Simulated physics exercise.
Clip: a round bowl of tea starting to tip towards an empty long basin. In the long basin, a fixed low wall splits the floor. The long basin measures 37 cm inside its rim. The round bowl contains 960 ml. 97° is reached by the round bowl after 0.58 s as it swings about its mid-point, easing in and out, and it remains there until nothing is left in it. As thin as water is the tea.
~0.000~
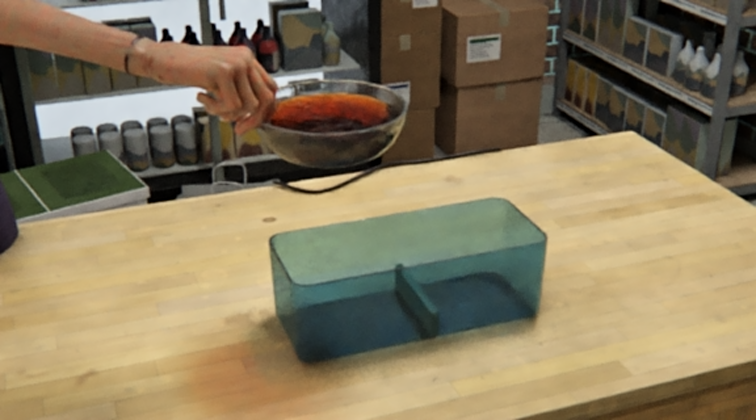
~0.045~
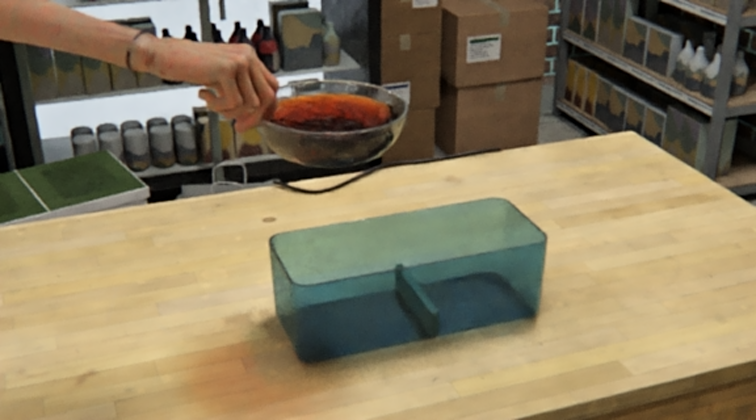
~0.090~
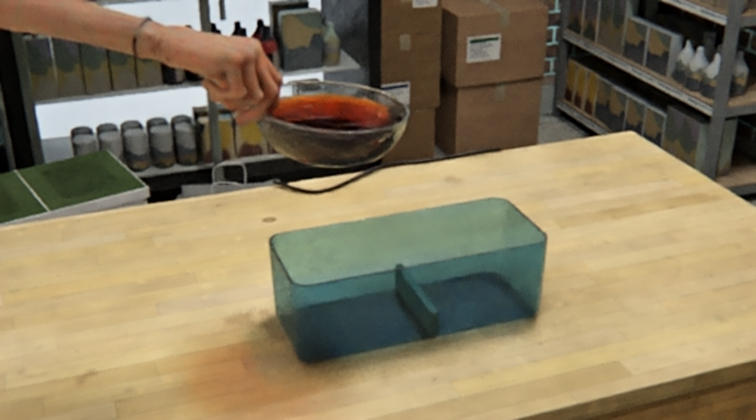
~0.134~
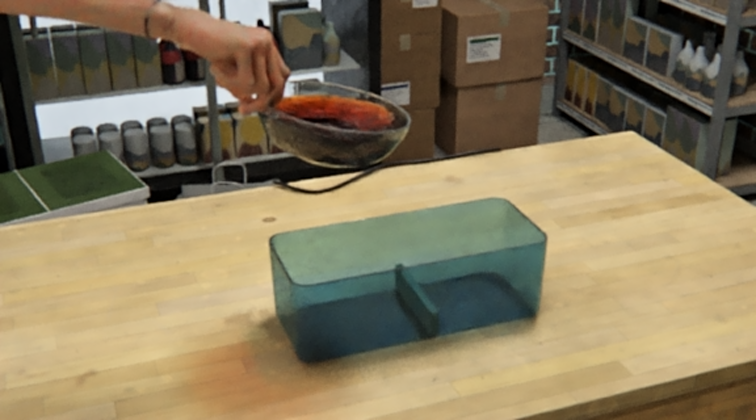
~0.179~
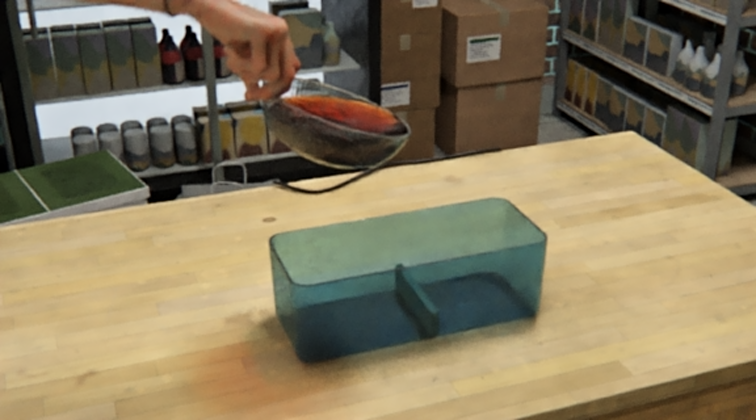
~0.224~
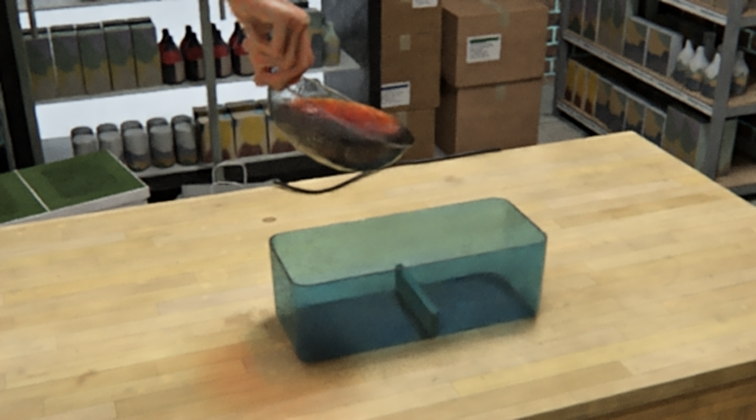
In a storeroom, a hand held a glass bowl of reddish-brown liquid above a wooden table, behind an empty blue-green divided basin, and slowly tilted the bowl down to the right.
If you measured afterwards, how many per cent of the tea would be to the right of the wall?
About 54 out of 100.
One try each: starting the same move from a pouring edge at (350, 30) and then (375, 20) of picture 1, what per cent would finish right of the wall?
35 then 55 %.
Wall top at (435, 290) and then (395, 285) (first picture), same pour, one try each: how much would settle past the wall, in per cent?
40 per cent first, 75 per cent second.
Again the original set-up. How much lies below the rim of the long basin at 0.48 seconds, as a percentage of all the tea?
I'd estimate some 38 percent of the liquid.
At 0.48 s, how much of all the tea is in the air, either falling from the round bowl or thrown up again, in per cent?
Roughly 56 percent.
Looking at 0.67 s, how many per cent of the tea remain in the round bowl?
Roughly 0 per cent.
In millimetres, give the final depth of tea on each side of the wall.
Left roughly 14 mm; right roughly 22 mm.
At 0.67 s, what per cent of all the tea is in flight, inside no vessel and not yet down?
14 per cent, roughly.
By 0.48 s the tilt is 90° and 6 per cent is still to pour, 0 is left of the wall and 37 right of it.
By 0.67 s the tilt is 97° and 0 per cent is still to pour, 21 is left of the wall and 60 right of it.
By 0.87 s the tilt is 97° and 0 per cent is still to pour, 28 is left of the wall and 59 right of it.
By 1.08 s the tilt is 97° and 0 per cent is still to pour, 35 is left of the wall and 57 right of it.
At rest 38 per cent lies left of the wall, 54 right of it and 8 outside.
